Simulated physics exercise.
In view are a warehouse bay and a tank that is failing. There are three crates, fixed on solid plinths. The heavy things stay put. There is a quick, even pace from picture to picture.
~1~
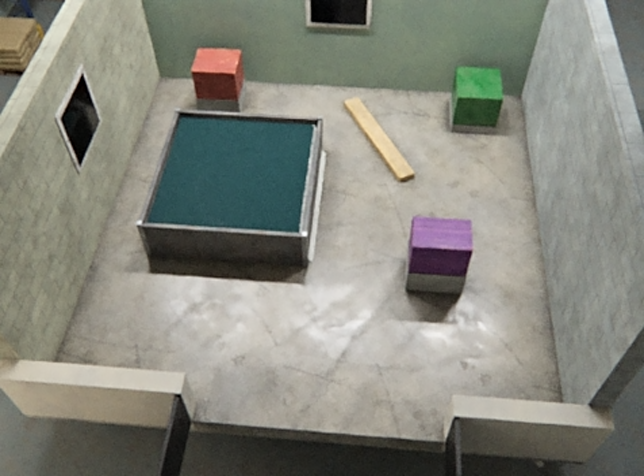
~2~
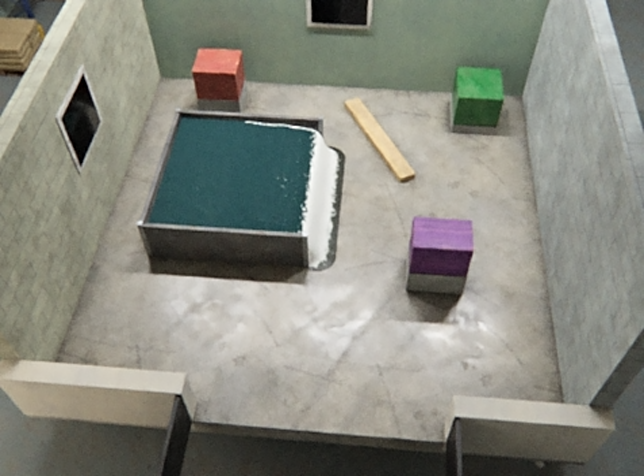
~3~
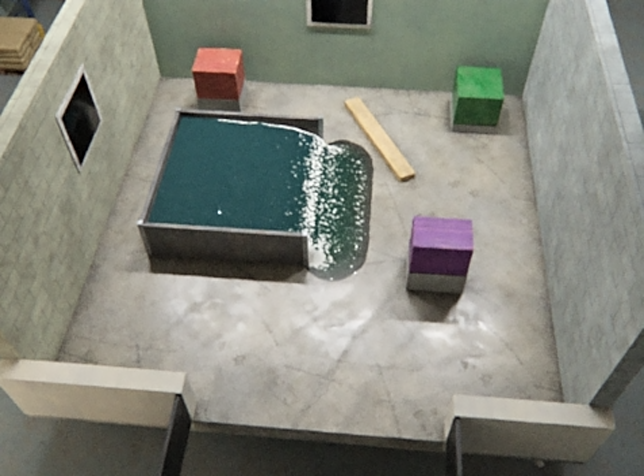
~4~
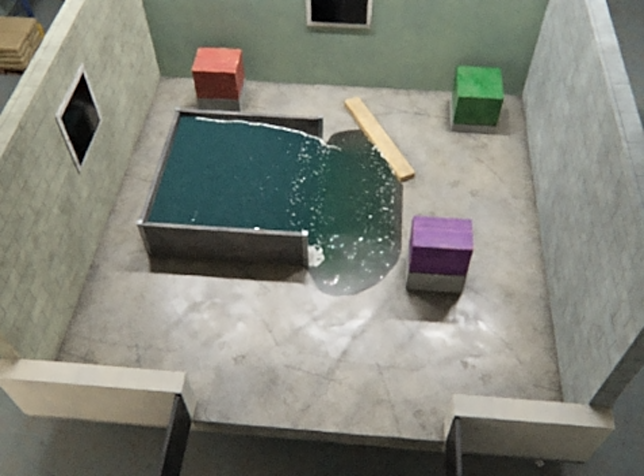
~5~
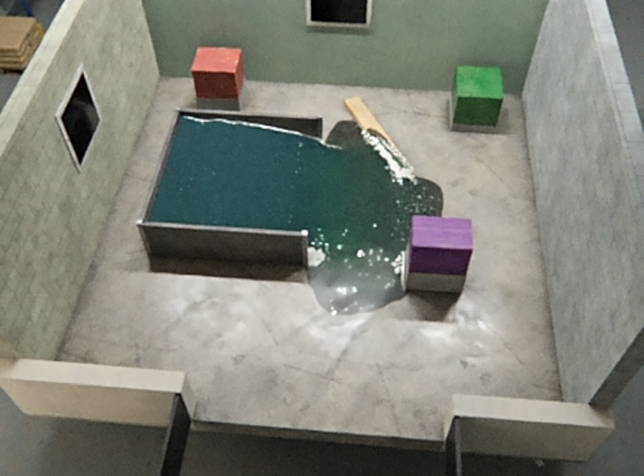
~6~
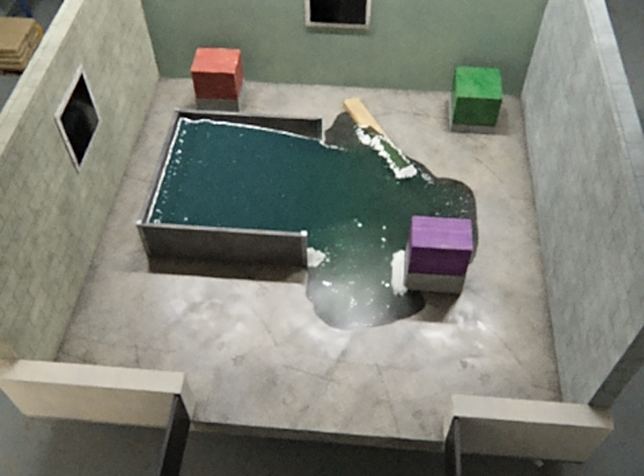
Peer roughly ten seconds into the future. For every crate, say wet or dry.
At the end, purple crate: Dry; green crate: Wet; red crate: Dry.
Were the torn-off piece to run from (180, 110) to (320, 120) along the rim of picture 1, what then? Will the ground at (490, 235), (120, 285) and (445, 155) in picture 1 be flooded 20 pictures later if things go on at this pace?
In sequence: Inundated, inundated, inundated.
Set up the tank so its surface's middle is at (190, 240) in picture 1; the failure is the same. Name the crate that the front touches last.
I'd go with the one in red.
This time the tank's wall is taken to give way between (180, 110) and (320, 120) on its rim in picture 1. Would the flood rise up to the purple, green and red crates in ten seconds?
Going crate by crate, the purple one comes through dry, the green one gets flooded and the red one gets flooded.
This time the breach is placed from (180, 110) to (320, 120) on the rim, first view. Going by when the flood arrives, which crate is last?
The purple one, by my reading.
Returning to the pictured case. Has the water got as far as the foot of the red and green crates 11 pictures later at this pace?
Red crate dry; green crate wet.
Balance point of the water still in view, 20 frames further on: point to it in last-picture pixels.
The water's middle lies around (407, 212).
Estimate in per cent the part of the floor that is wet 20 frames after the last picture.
By my count, 60 percent.
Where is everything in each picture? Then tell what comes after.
The first frame shows still water in the open tank at (237, 172).
In the second frame, water pours out at (312, 194) and has run to (327, 149).
In the third frame, the front is at (334, 276), out from the gap at (312, 196).
In the fourth frame, the front is at (366, 137), out from the gap at (312, 196).
In the fifth frame, the front is at (400, 291), out from the gap at (312, 196).
In the sixth frame, the front is at a hidden place, out from the gap at (311, 197).
A moment on, water covers 35 % of the floor; the purple crate water round its plinth, the green crate water round its plinth, the red crate not reached.
Next, water covers 55 % of the floor; the purple crate water round its plinth, the green crate water round its plinth, the red crate not reached.
Then, water covers 60 % of the floor; the purple crate water round its plinth, the green crate water round its plinth, the red crate water round its plinth.
Later, water covers 80 % of the floor; the purple crate water round its plinth, the green crate water round its plinth, the red crate water round its plinth.
In the end, water covers 100 % of the floor; the purple crate stayed above the water, the green crate was topped, the red crate stayed above the water.
